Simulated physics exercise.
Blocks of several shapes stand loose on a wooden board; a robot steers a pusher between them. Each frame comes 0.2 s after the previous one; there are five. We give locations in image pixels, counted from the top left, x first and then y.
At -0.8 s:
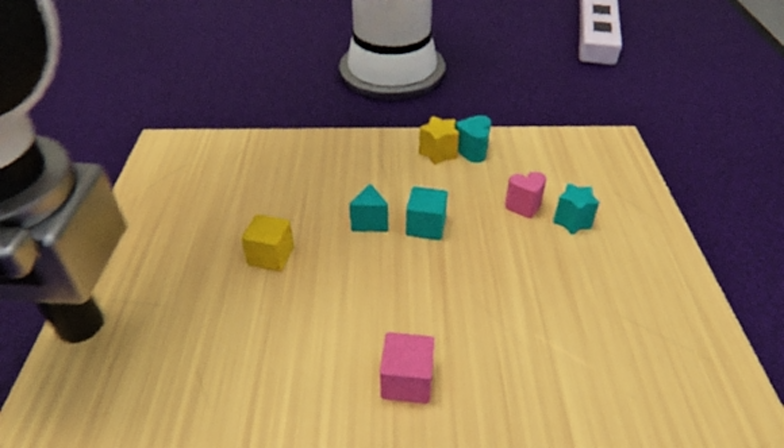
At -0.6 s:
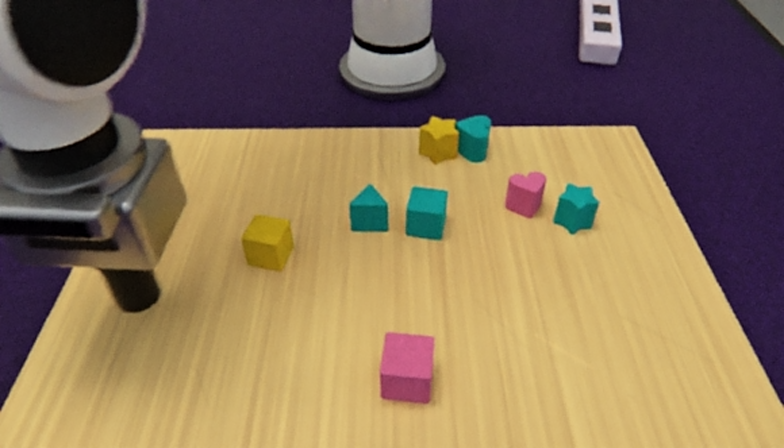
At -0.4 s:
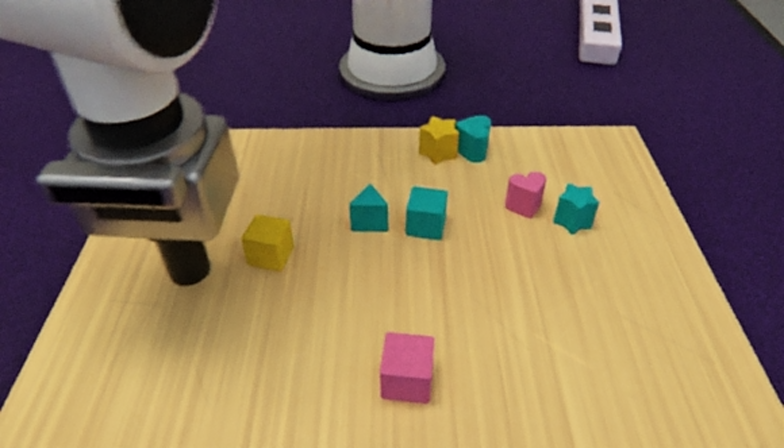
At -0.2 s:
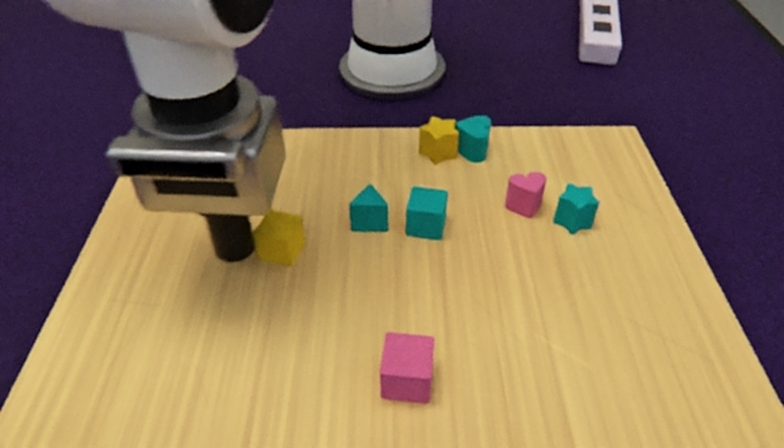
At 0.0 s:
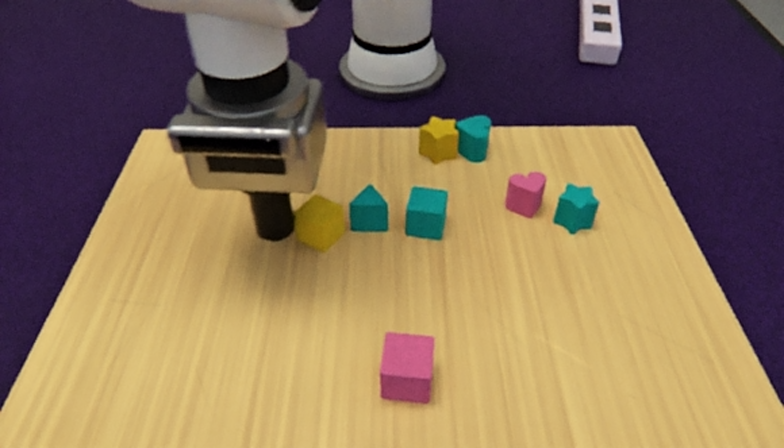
A robot arm moved its dark pusher in from the left across the wooden board, met the yellow block and nudged it a short way right toward the turquoise blocks, while the others stayed still.
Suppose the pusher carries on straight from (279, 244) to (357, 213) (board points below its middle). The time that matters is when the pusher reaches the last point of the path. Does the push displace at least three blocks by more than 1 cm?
Yes.
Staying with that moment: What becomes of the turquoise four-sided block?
That block is shifted.
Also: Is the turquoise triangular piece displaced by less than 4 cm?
No - that is not the case.
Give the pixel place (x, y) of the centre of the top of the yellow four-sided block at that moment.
Roughly at (391, 192).
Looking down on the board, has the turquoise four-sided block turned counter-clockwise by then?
No, that is not how it ends up.
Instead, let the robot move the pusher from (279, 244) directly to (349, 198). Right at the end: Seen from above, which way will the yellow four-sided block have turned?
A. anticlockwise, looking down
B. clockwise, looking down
B.
The first path, step by step. Halfway along, pusher at (318, 212); yellow four-sided block at (356, 205), turned 45° clockwise; turquoise triangular piece at (384, 196), turned 45° anticlockwise.
At the end, pusher at (356, 197); yellow four-sided block at (391, 192), turned 55° clockwise; turquoise triangular piece at (421, 188), turned 35° anticlockwise; turquoise four-sided block at (448, 200), turned 45° clockwise.
